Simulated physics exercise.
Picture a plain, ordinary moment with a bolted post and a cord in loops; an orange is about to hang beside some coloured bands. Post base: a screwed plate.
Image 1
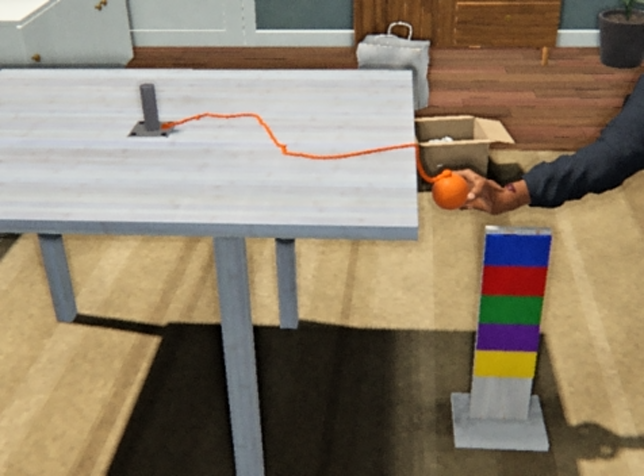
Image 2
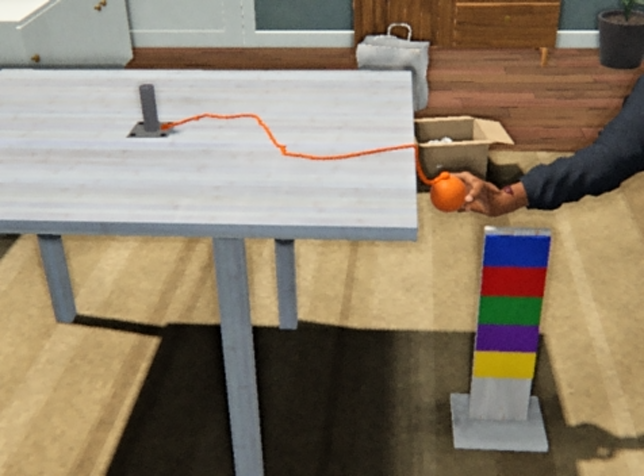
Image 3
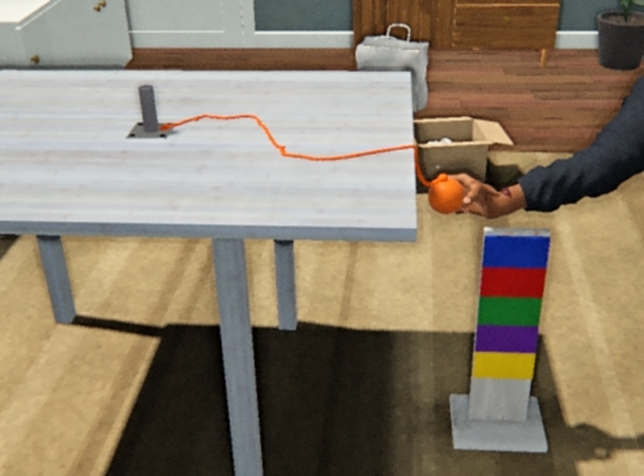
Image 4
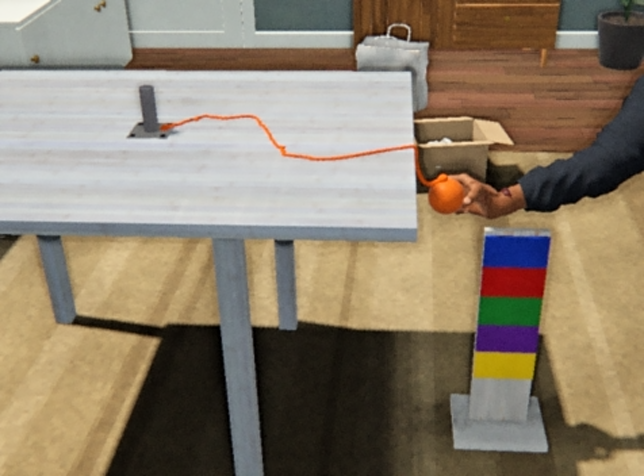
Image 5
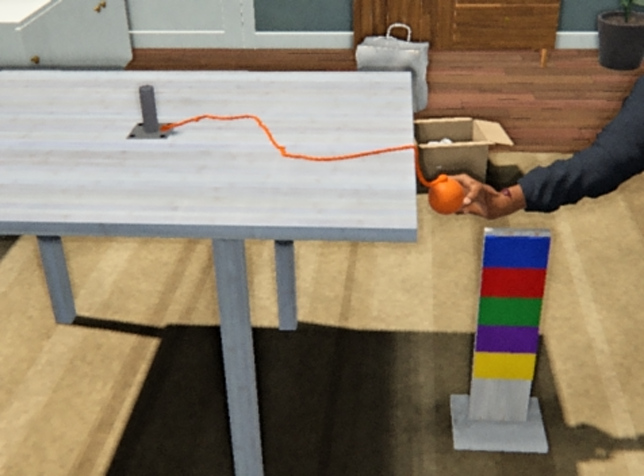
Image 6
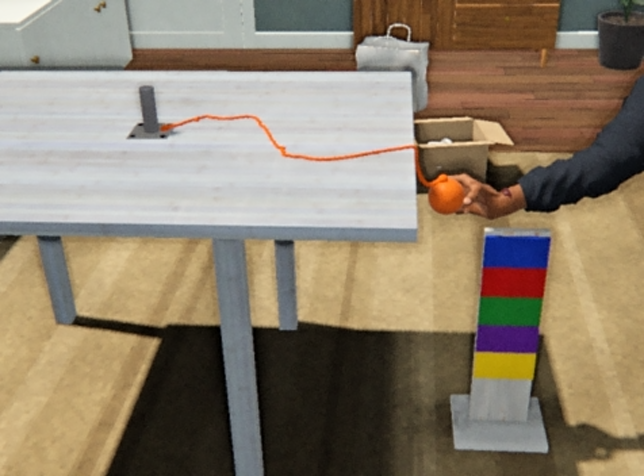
At first, a hand at the right holds an orange ball just past the table's edge, tied by a slack orange cord to a small post on the tabletop, near a stand with coloured bands. The hand shifts the ball very slightly left, then stays nearly still while the cord barely changes.
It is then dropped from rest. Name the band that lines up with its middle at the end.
It lines up with green.
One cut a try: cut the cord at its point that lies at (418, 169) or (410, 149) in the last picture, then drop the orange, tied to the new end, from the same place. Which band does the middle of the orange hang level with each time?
Red; blue.
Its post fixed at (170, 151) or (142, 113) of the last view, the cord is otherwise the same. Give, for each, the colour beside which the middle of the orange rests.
First try: Purple; second try: Red.
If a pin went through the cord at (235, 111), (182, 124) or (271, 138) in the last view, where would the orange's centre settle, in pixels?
Those spots come out as (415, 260), (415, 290) and (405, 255).
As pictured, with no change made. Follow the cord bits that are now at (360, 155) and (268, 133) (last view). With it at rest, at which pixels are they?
The first settles around (414, 178), the second around (322, 131).
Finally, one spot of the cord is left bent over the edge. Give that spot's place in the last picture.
(312, 159), give or take.
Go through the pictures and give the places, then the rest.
The first frame shows orange (450, 192); blue (518, 252); red (514, 282); green (511, 311); purple (508, 339); yellow (505, 365).
The second frame shows orange (448, 194); cord through (194, 119) (254, 116) (274, 140) (318, 159) (395, 149).
The third frame shows orange (447, 196).
The fourth frame shows orange (446, 197); cord through (194, 119) (253, 117) (273, 141) (317, 159) (395, 149).
The fifth frame shows orange (446, 197).
The sixth frame shows orange (447, 197); cord through (194, 120) (253, 118) (273, 141) (317, 160) (395, 150).
Early on, orange near (436, 307); level with green.
Midway, orange near (384, 279); level with green.
Near the end, orange near (414, 293); level with green.
Finally, orange near (414, 289); level with green. Its middle rests at the green band.
